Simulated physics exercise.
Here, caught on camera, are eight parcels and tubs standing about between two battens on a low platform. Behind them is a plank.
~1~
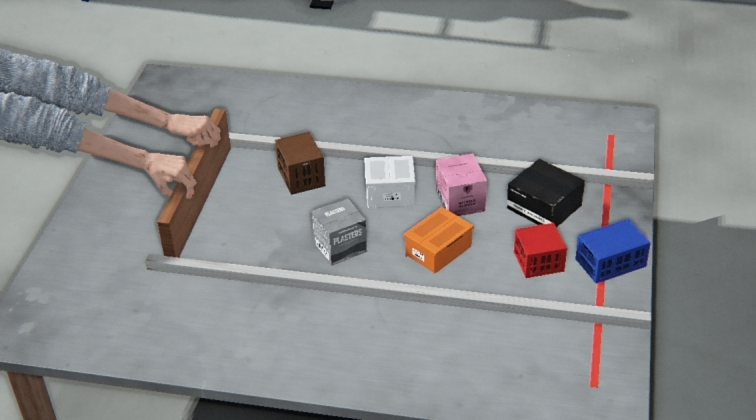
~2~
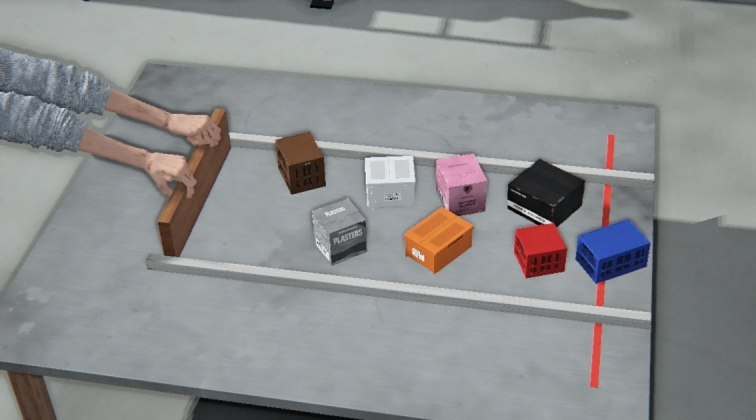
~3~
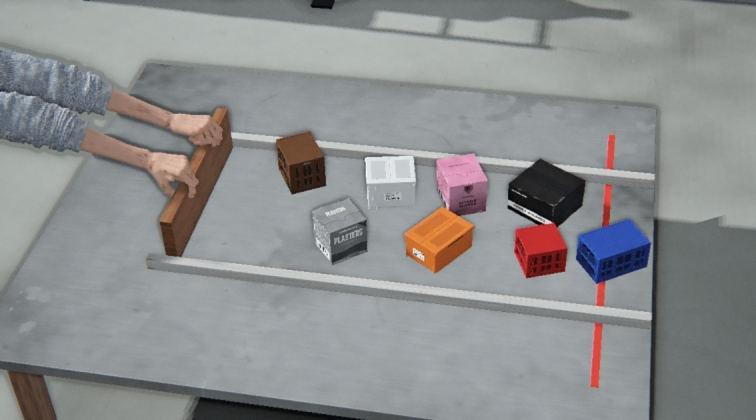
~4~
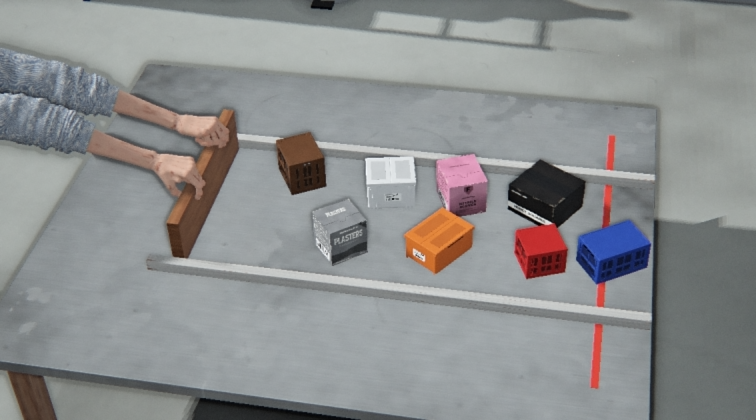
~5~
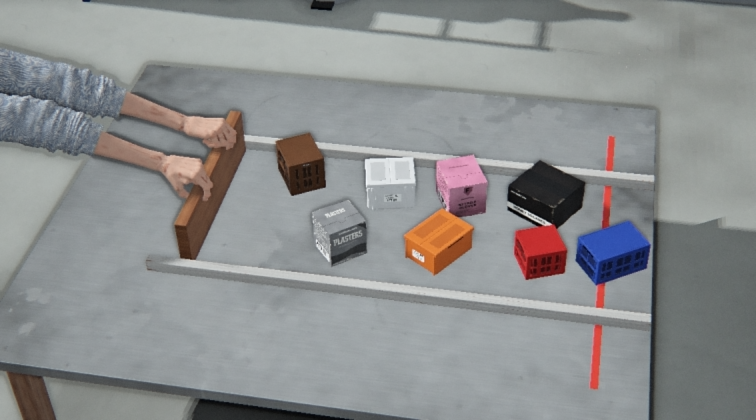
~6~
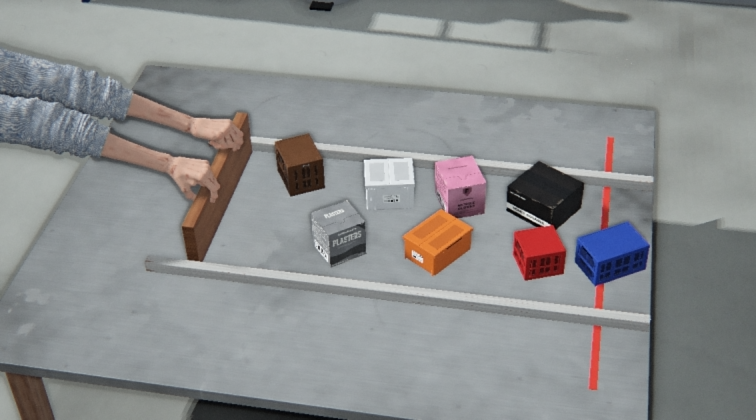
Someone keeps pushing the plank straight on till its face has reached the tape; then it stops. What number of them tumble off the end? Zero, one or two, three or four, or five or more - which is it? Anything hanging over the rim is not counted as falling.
In the end, the drop-off count sits at five or above.
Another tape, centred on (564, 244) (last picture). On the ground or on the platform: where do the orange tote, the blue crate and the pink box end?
The orange tote remains up, the blue crate falls, the pink box tumbles off.
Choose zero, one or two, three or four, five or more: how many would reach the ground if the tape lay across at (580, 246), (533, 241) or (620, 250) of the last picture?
In order: 3 or 4; one to two; more than four.
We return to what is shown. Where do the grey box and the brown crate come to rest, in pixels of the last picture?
Grey box: About (625, 279); brown crate: About (627, 205).
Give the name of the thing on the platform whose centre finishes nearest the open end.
It's the orange tote.
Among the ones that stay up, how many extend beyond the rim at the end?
I count 1 overhanging.
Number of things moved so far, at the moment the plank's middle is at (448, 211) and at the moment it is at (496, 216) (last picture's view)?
First 7, after that 8.
Early on, none off yet; blue crate at rest near (612, 254); red crate at rest near (539, 253); black box at rest near (545, 197).
A while later, none off yet; blue crate at rest near (612, 254); red crate at rest near (539, 253); black box travelled about its own width near (597, 197).
Further along, one off so far; blue crate leaning well over near (672, 261); red crate travelled well along near (618, 240); black box in the air near (693, 255).
Finally, the number that fall off is five or more; lost, white tote, pink box, black box, red crate and blue crate.
